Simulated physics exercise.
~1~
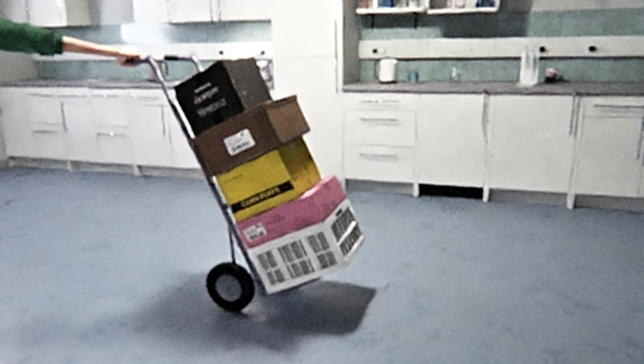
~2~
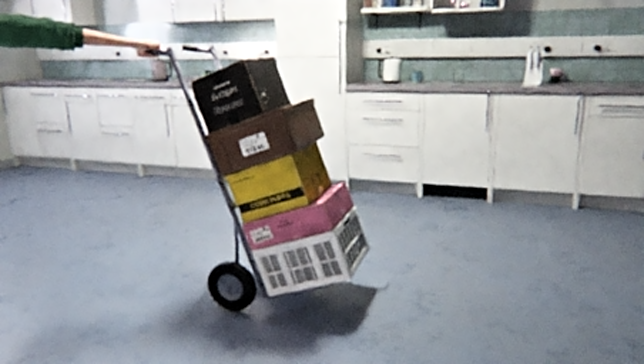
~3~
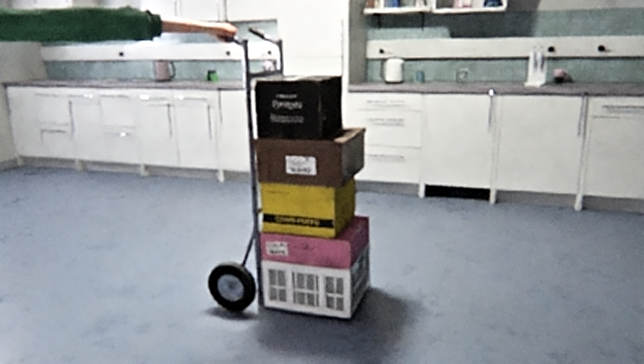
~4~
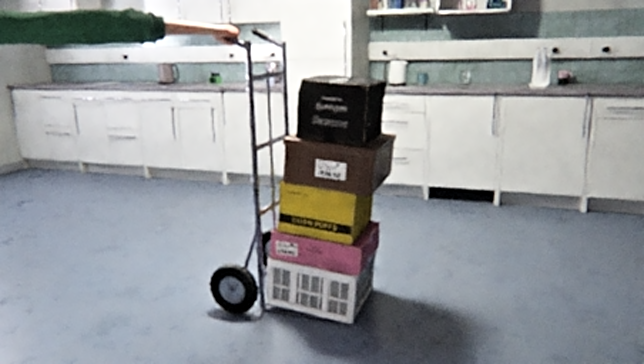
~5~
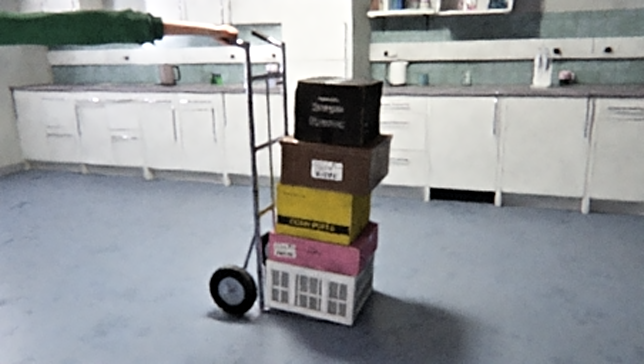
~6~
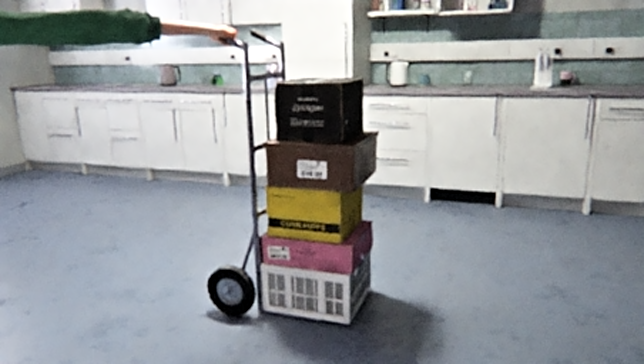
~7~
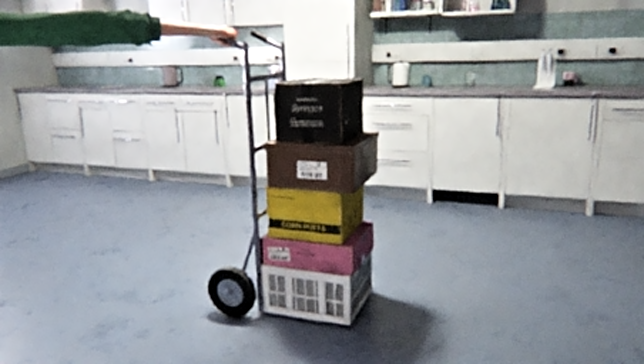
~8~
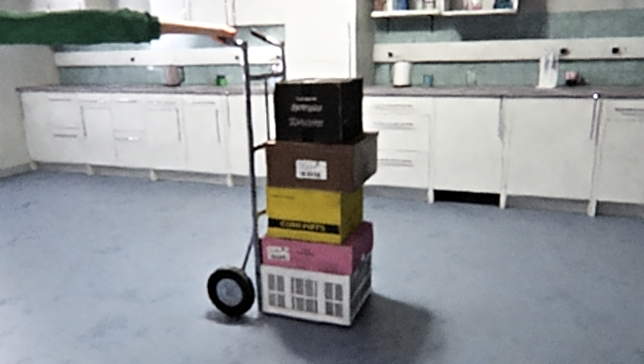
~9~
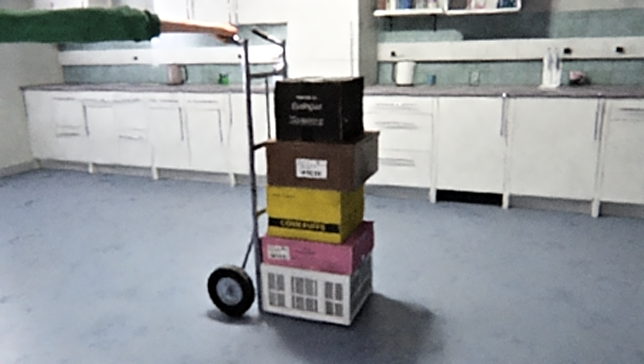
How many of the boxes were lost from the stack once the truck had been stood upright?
Not one was lost. All five boxes were still stacked on the truck at the end.
A sack truck stacked with five boxes was tipped upright by an arm in a green sleeve until its load stood on the floor. The upper boxes rocked to the right, then settled back, and the whole stack stayed standing.
